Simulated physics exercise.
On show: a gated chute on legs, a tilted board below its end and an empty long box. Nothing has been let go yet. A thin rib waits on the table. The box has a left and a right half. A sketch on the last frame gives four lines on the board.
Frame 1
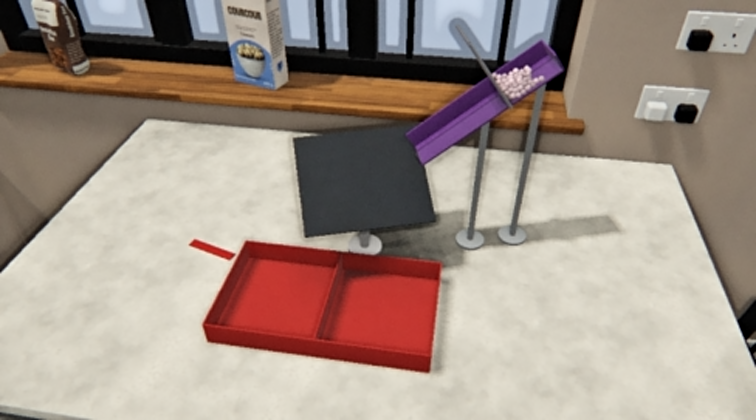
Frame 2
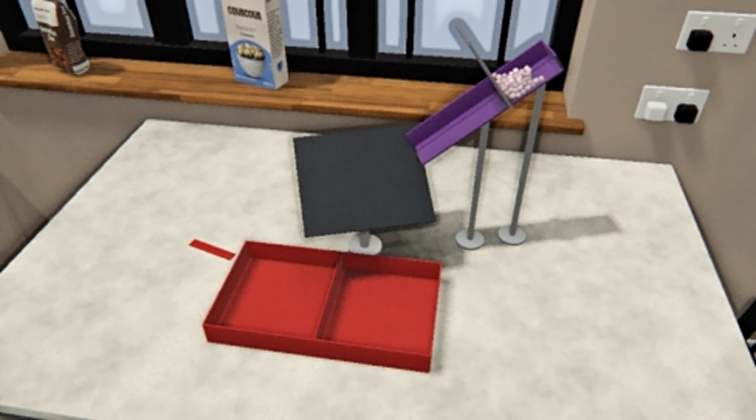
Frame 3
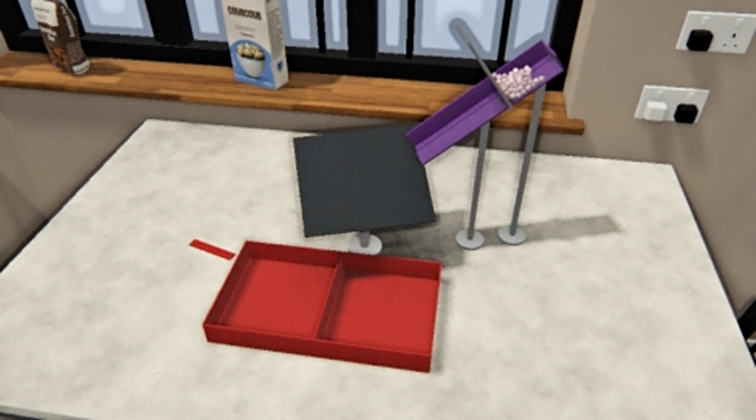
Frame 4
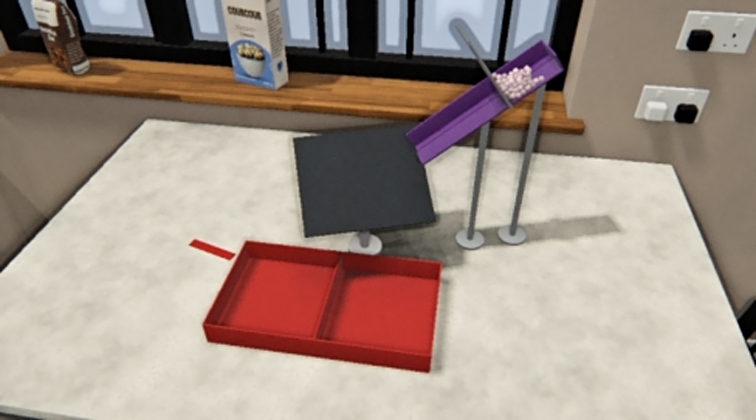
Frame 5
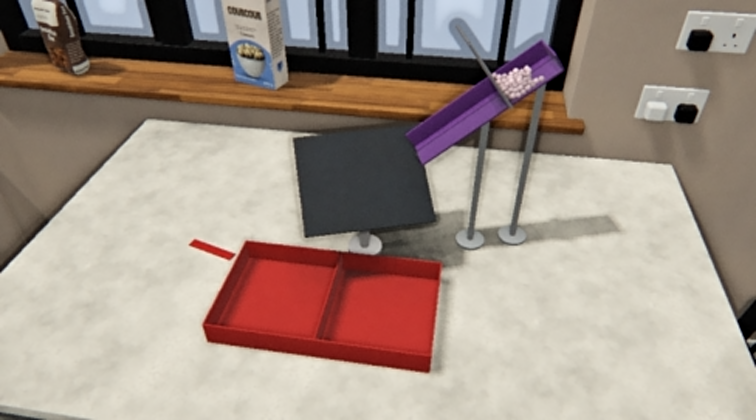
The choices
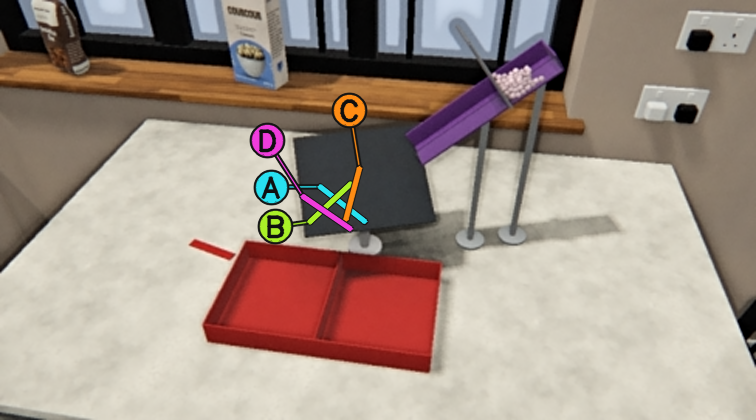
On a pale kitchen worktop by a window, small pinkish-white beads sit behind a gate high in a sloping purple chute, above a tilted black board. An empty red box with two halves stands in front, a thin red strip lying nearby. Nothing visibly moves from start to end.
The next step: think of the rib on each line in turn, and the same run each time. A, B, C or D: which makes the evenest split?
It is B.
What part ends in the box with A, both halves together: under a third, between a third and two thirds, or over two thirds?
It is over two thirds.
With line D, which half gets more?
Right.
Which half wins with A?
The right half.
On the marked copy, line A from (320, 186) to (364, 221); line B from (350, 183) to (309, 221); line C from (359, 168) to (345, 219); line D from (303, 196) to (350, 228).
With A, of what is caught, a small part in the left half, nearly all in the right.
With B, of what is caught, about two thirds in the left half, about a third in the right.
With C, of what is caught, a small part in the left half, most in the right.
With D, of what is caught, a small part in the left half, nearly all in the right.
